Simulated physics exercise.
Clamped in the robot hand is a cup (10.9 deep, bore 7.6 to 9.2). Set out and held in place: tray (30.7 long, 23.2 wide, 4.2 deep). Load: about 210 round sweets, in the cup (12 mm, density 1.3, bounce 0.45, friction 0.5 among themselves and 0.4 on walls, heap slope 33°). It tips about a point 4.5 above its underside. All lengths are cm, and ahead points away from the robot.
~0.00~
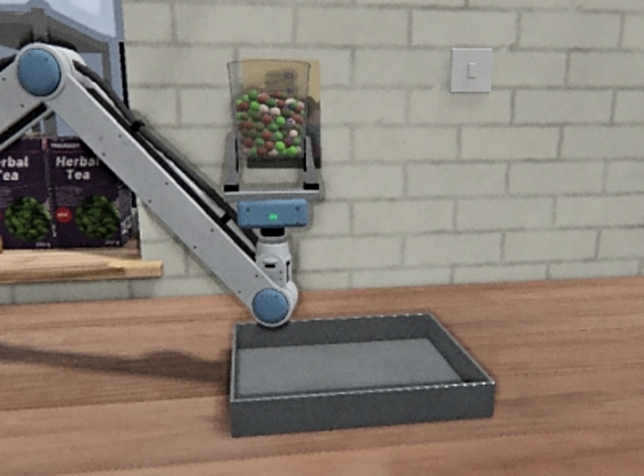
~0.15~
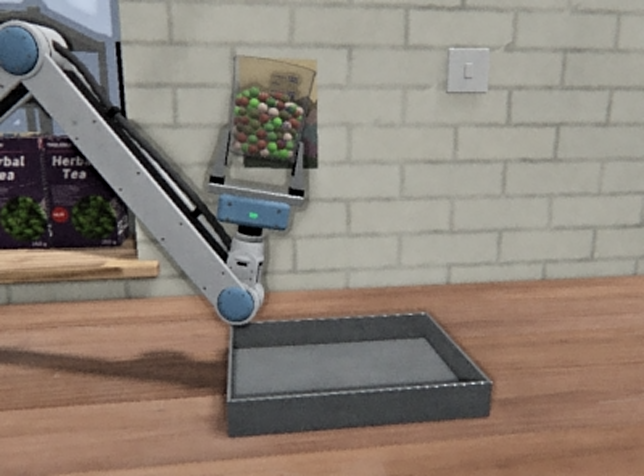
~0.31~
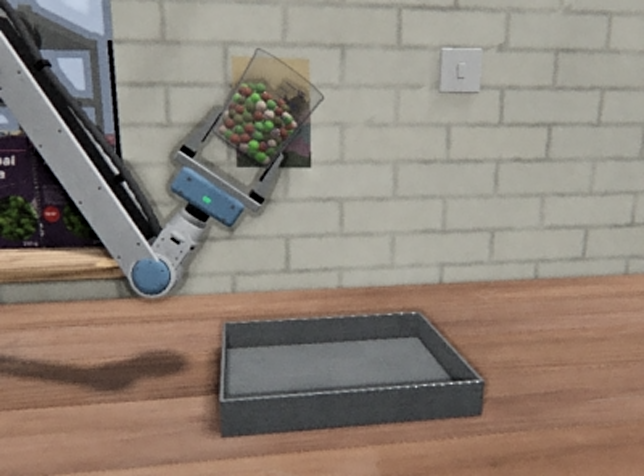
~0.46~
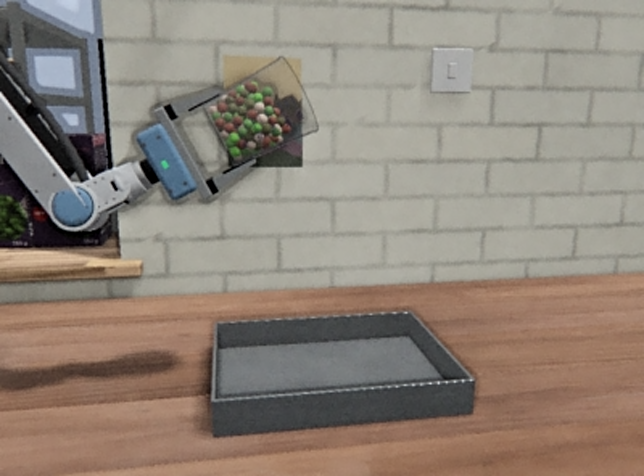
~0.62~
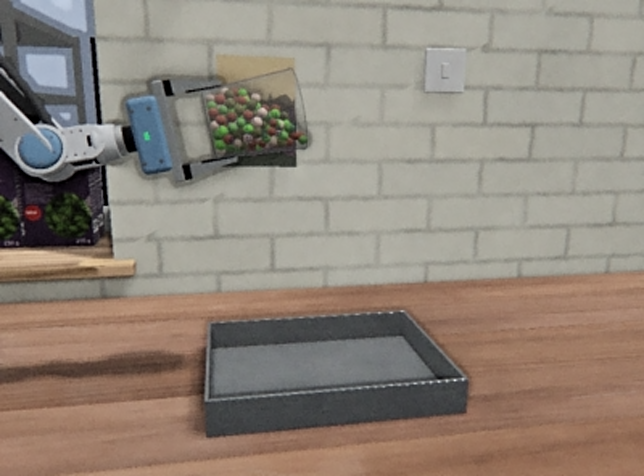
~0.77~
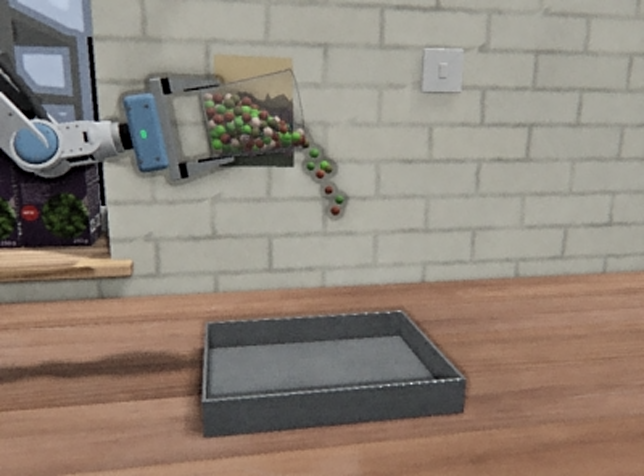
A robot arm tilts a clear cup rightward until a few round sweets tumble out.
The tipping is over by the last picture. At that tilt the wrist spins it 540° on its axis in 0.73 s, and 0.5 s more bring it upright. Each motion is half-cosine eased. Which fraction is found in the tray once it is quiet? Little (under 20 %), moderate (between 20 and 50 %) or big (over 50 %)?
A moderate share, between 20 and 50 %, ends in the tray.
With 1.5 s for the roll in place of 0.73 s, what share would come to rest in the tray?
Then about 45 per cent.
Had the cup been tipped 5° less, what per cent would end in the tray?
In that case some 10 per cent.
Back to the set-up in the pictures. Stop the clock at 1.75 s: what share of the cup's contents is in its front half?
Some 40 per cent.
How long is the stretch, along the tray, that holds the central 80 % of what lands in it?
About 16 cm.
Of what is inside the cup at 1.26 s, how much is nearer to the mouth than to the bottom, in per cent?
About 35 per cent.
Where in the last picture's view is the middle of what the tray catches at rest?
Around (370, 362).
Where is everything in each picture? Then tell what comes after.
In the first picture, the cup middle at (270, 113), upright; upper third of the load around (269, 107), from x 240 to 300, top at y 95; 210 in the cup.
In the second picture, the cup middle at (268, 113), tipped 10°; upper third of the load around (264, 107), from x 235 to 300, top at y 95.
In the third picture, the cup middle at (264, 113), tipped 35°; upper third of the load around (255, 106), from x 225 to 290, top at y 90.
In the fourth picture, the cup middle at (258, 116), tipped 63°; upper third of the load around (250, 104), from x 215 to 285, top at y 85.
In the fifth picture, the cup middle at (253, 117), tipped 80°; upper third of the load around (236, 108), from x 210 to 305, top at y 95.
In the sixth picture, the cup middle at (250, 117), tipped 81°; upper third of the load around (229, 112), from x 210 to 340, top at y 95; 202 in the cup, 8 in flight or on a rim.
After 1.26 s, tipped 81°, highest piece 39 above the table; 172 in the cup, 17 in the tray, 21 in flight or on a rim.
After 1.75 s, tipped 39°, highest piece 38 above the table; 148 in the cup, 54 in the tray, 5 on the table or floor, 3 in flight or on a rim.
After 2.20 s, upright, highest piece 39 above the table; 148 in the cup, 57 in the tray, 5 on the table or floor.
After 2.90 s, upright, highest piece 39 above the table; 148 in the cup, 57 in the tray, 5 on the table or floor.
In the end, 148 in the cup, 57 in the tray, 5 on the table or floor. That is 27 % in the tray.
